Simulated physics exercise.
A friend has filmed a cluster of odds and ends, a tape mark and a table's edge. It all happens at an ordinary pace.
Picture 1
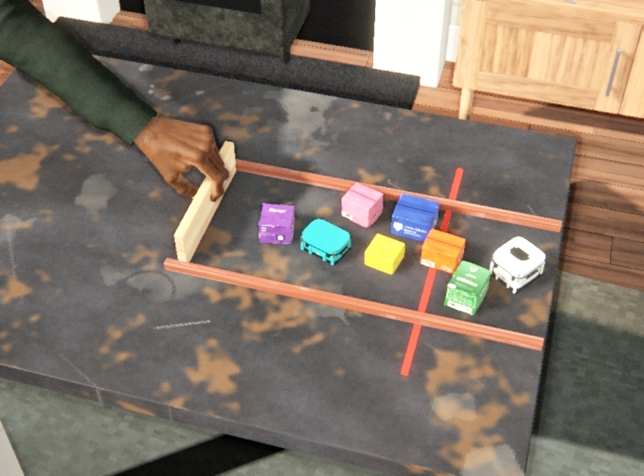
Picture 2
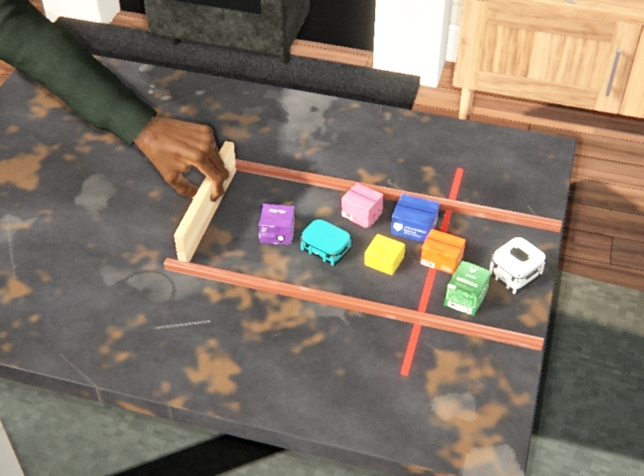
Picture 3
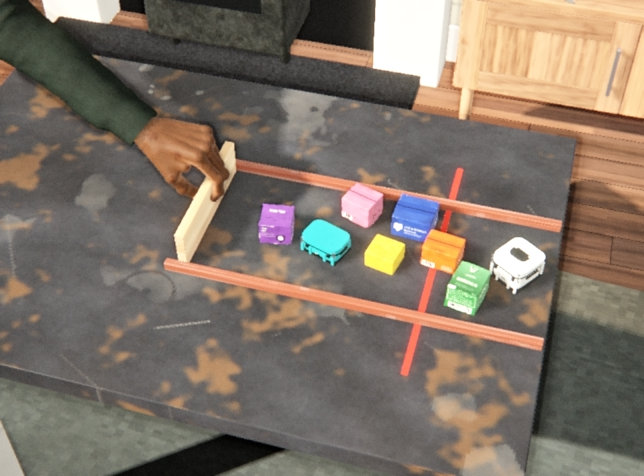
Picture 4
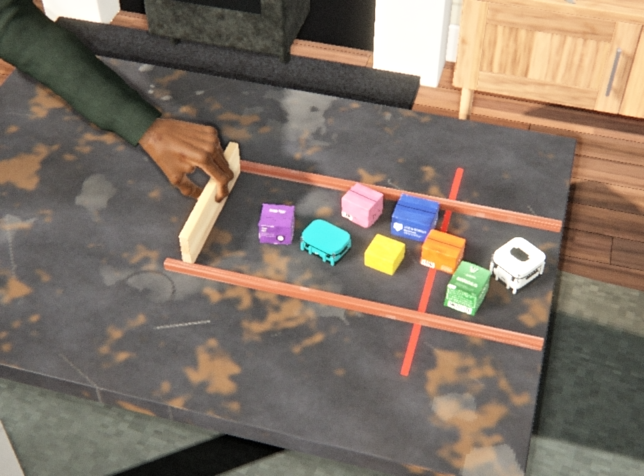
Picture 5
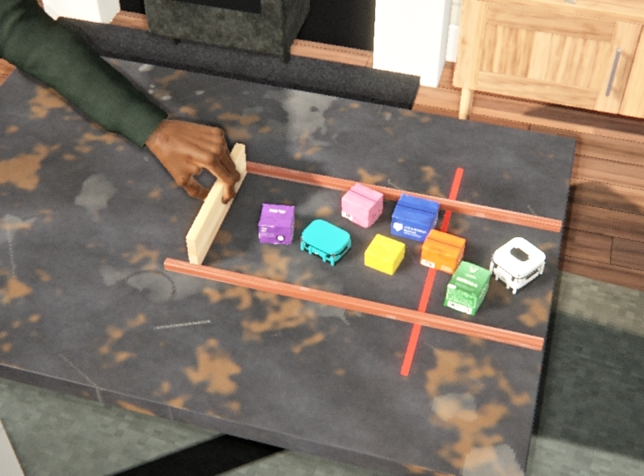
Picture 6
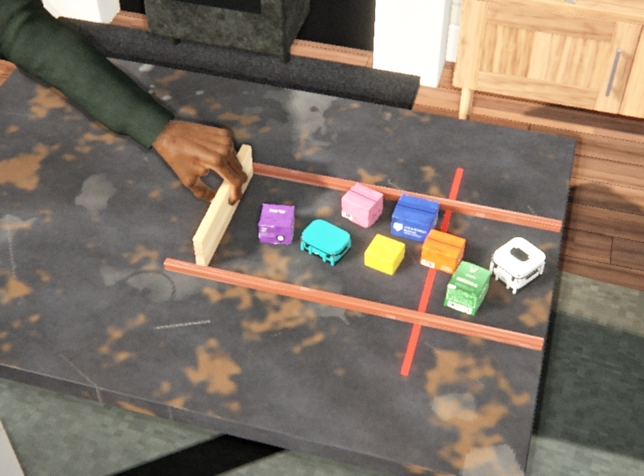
A hand slides a wooden board slightly right toward the still, colourful objects between two rails.
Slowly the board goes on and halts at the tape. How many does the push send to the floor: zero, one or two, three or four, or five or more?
Outcome: The number that fall off is one or two.
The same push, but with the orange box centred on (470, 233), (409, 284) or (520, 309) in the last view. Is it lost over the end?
The orange box survives; is kept; does not fall.
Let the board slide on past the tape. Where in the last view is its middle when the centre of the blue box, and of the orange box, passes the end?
At (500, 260) for the blue box; at (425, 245) for the orange box.
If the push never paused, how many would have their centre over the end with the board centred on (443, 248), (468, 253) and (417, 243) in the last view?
Place by place, 2, 3 and 1.
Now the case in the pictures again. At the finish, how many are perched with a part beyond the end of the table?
It comes to 0.
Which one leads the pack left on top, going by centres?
That is the yellow block.
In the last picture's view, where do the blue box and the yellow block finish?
First (495, 234), then (526, 278).
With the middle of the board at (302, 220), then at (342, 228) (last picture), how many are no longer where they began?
By then 3, and 5.
Soon after, none off yet; white case at rest near (518, 265); green box at rest near (468, 288); orange box at rest near (443, 252).
By the end, the number that fall off is one or two; fallen, orange box and white case.
